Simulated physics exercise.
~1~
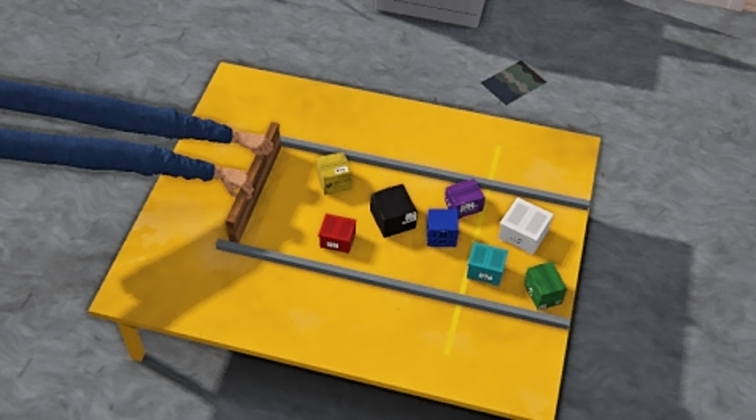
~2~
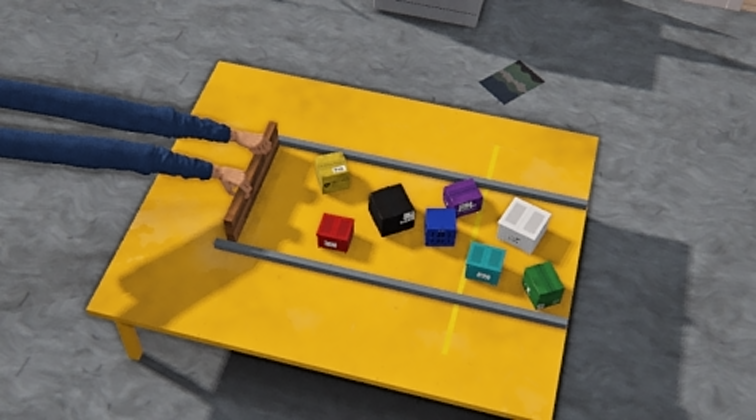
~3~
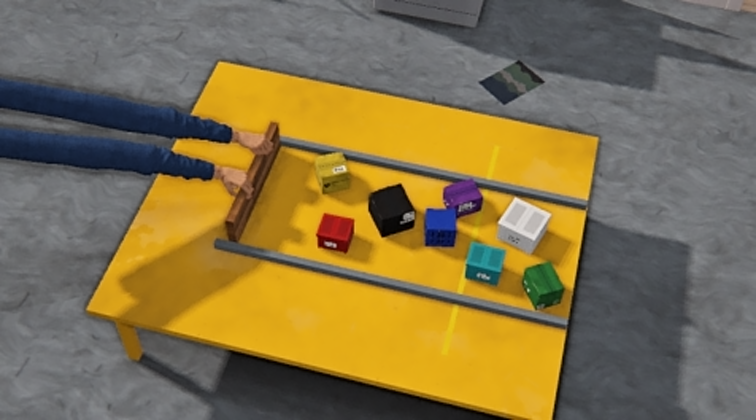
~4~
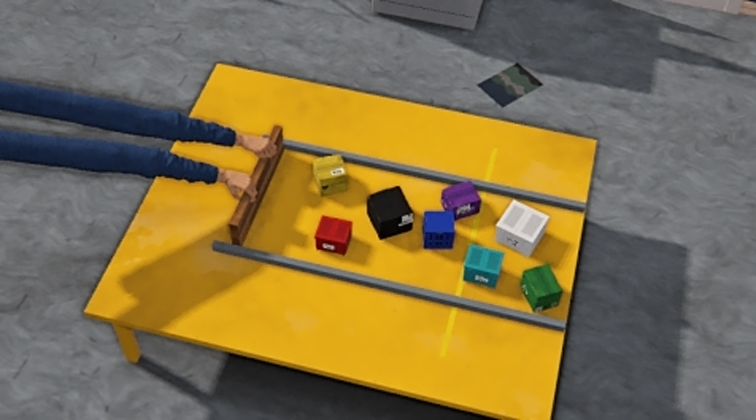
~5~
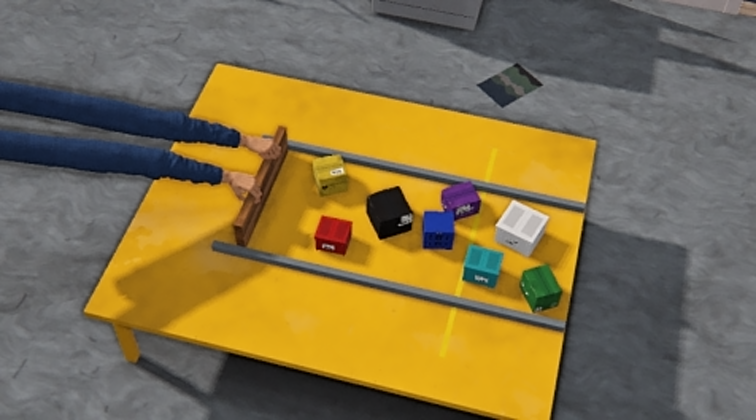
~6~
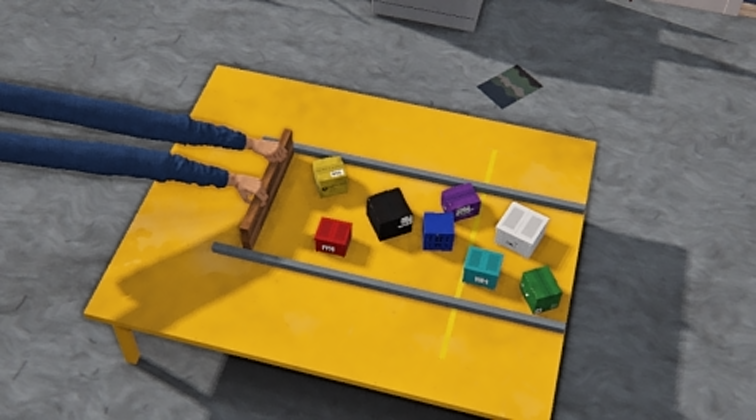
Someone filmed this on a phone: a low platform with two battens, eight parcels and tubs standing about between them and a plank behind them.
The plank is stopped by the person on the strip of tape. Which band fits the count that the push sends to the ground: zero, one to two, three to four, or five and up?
The band is zero.
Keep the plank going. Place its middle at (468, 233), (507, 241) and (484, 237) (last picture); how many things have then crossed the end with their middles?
0, 2 and 0.
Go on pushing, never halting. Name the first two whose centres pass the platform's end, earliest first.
Green box, then white tote.
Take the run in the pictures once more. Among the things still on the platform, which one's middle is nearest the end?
Foremost, the green box.
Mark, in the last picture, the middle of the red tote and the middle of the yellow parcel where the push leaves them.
They end up close to (477, 283) and (492, 216).
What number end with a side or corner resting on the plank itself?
My count gives 3.
Soon after, none off yet; green box at rest near (541, 290); white tote at rest near (521, 231); turquoise tote at rest near (483, 268).
In the end, the number that fall off is zero.
